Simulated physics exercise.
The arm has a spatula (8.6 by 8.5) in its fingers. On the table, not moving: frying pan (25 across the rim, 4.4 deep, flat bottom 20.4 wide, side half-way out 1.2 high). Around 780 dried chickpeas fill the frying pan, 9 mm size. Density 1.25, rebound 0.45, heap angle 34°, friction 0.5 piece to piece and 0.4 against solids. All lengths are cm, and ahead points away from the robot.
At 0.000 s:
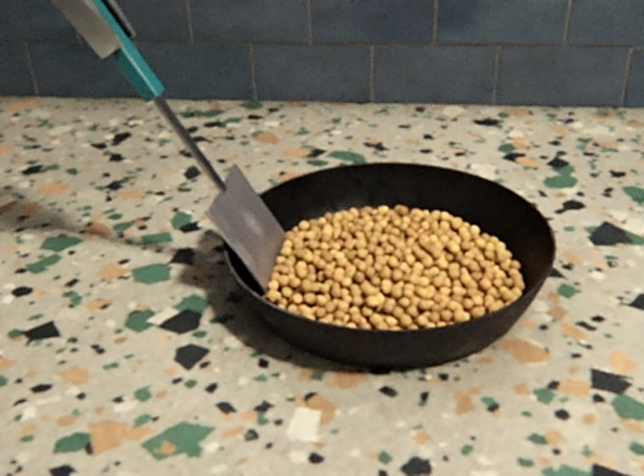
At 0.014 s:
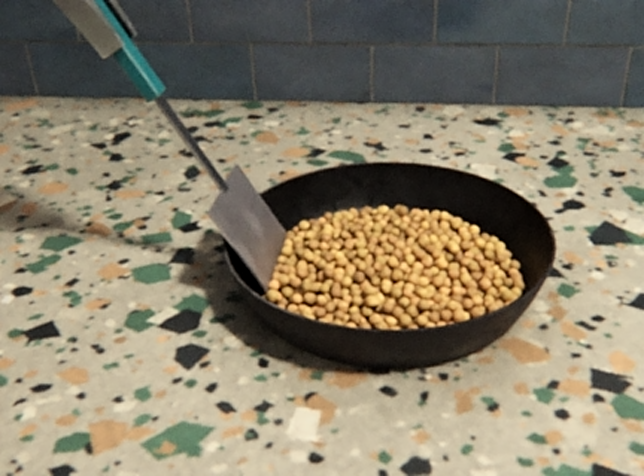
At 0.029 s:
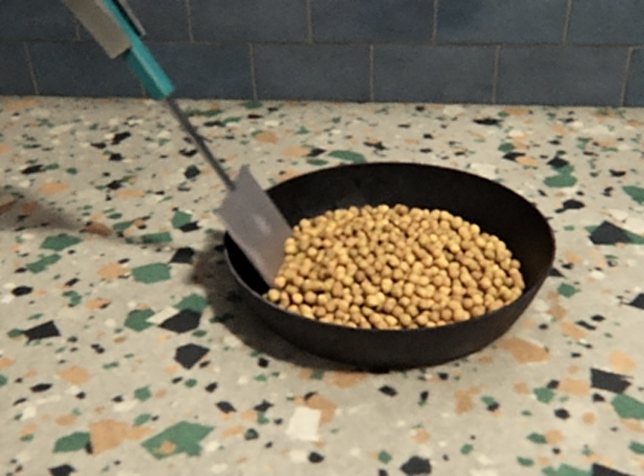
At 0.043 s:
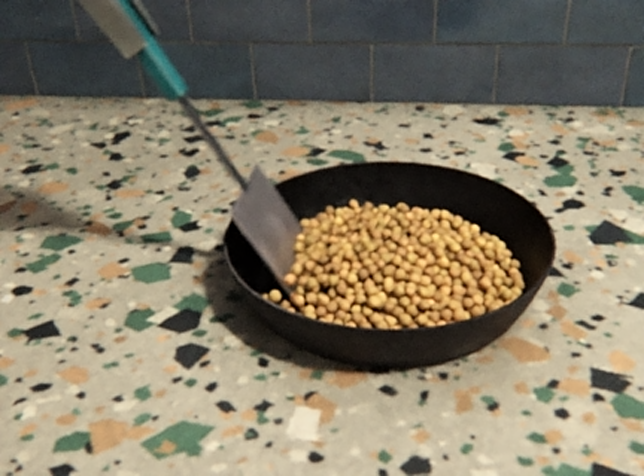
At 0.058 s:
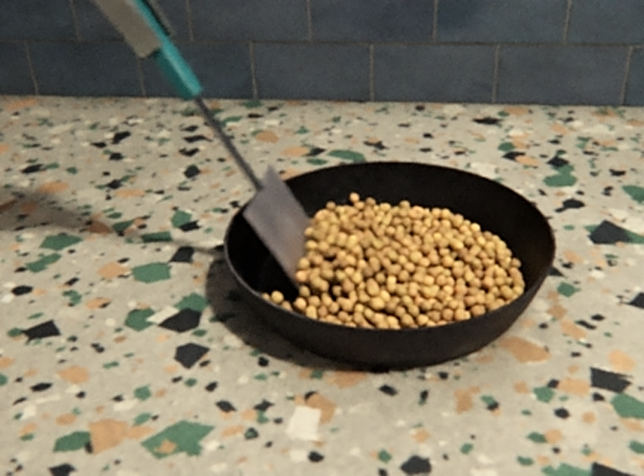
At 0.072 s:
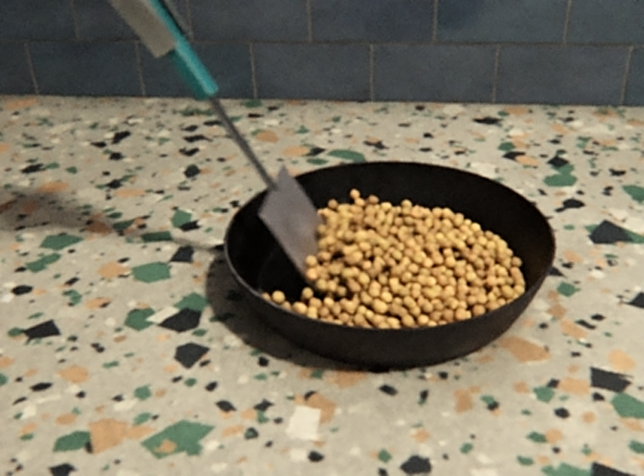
A spatula with a teal handle stayed still at first against the left side of a black frying pan, then slid slightly right, nudging the heaped dried chickpeas over and baring some of the pan.
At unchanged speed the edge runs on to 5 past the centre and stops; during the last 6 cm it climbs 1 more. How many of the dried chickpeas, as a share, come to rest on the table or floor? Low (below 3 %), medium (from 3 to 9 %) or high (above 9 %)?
A low share, below 3 %, ends on the table or floor.
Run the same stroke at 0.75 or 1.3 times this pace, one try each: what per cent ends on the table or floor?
About 0 and 0 per cent.
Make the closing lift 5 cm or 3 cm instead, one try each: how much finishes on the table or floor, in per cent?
Some 5 and 0 per cent.
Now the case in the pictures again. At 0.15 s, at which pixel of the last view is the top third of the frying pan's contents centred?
Near (426, 256).
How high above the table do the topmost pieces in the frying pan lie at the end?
About 5.0 cm.
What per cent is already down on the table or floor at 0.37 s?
About 0 per cent.
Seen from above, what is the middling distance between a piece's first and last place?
About 3 cm.
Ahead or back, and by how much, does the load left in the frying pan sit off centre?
About 4.5 cm ahead.
By 0.11 s, sloping 60°, highest piece 5 above the table; 775 in the frying pan.
By 0.15 s, sloping 60°, highest piece 6 above the table; 775 in the frying pan.
By 0.37 s, sloping 60°, highest piece 5 above the table; 775 in the frying pan.
By 1.42 s, sloping 60°, highest piece 5 above the table; 775 in the frying pan.
Final count, 775 in the frying pan. That is 0 % on the table or floor.
